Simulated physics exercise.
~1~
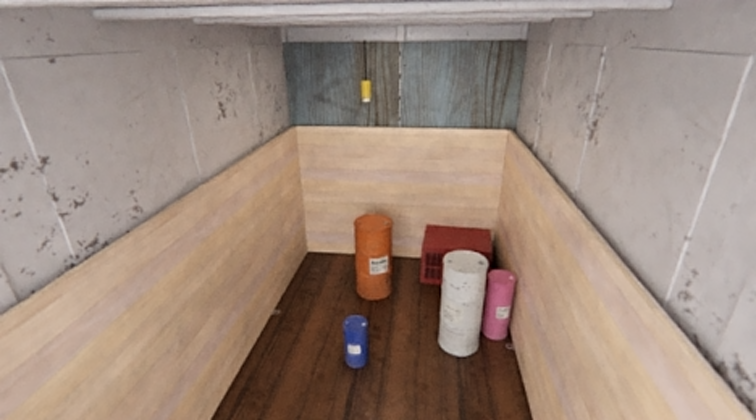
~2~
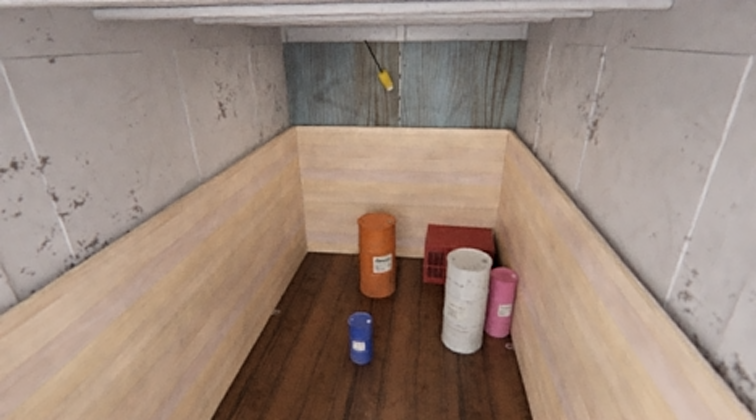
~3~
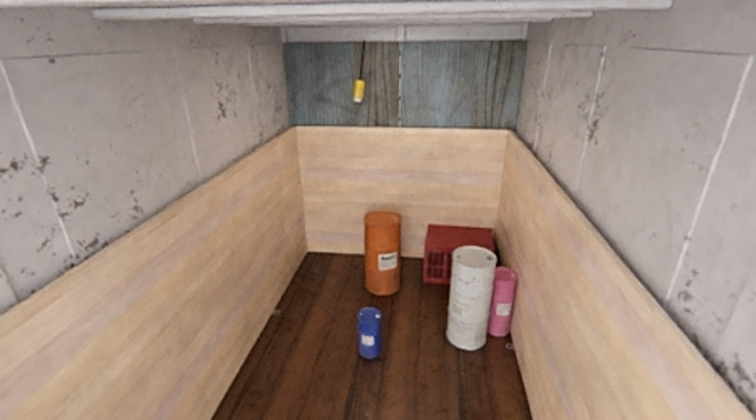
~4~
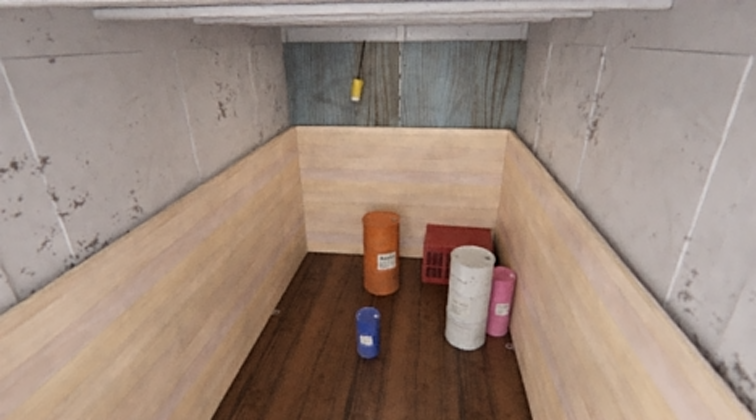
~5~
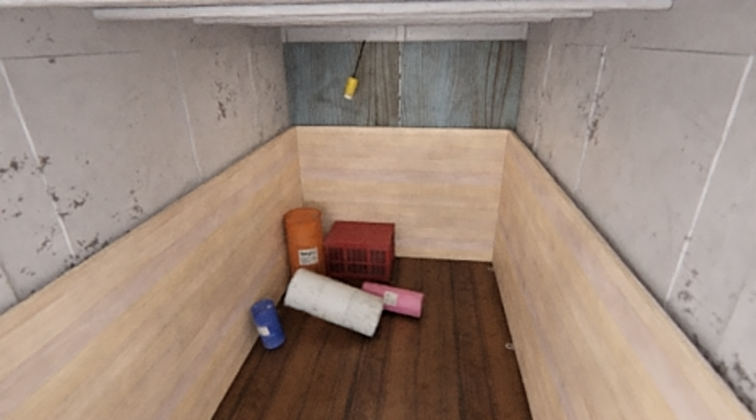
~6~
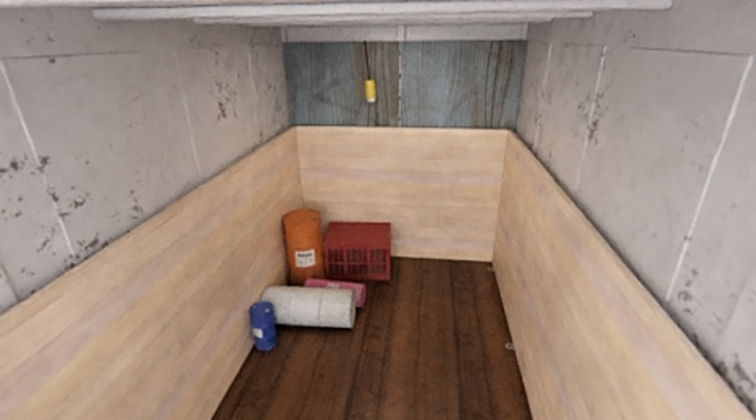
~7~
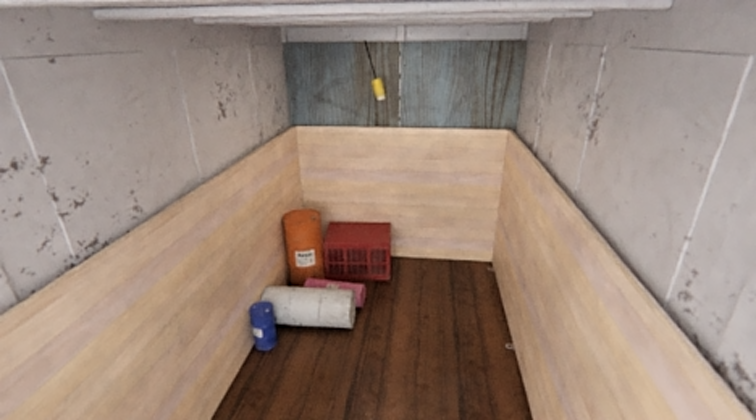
At the start, an orange drum, a small blue canister, a tall white drum, a pink canister and a red crate stand loose on the wooden floor of a van's load bay, beneath a hanging yellow lamp. The lamp swings, and the blue canister creeps a little to the right while the others barely move. Then the whole load slides left, with the white drum and pink canister toppling and the blue canister tilting. The fallen pair travel farther left as the blue one rights itself. Finally everything rests toward the left side, the orange drum, blue canister and crate still upright.
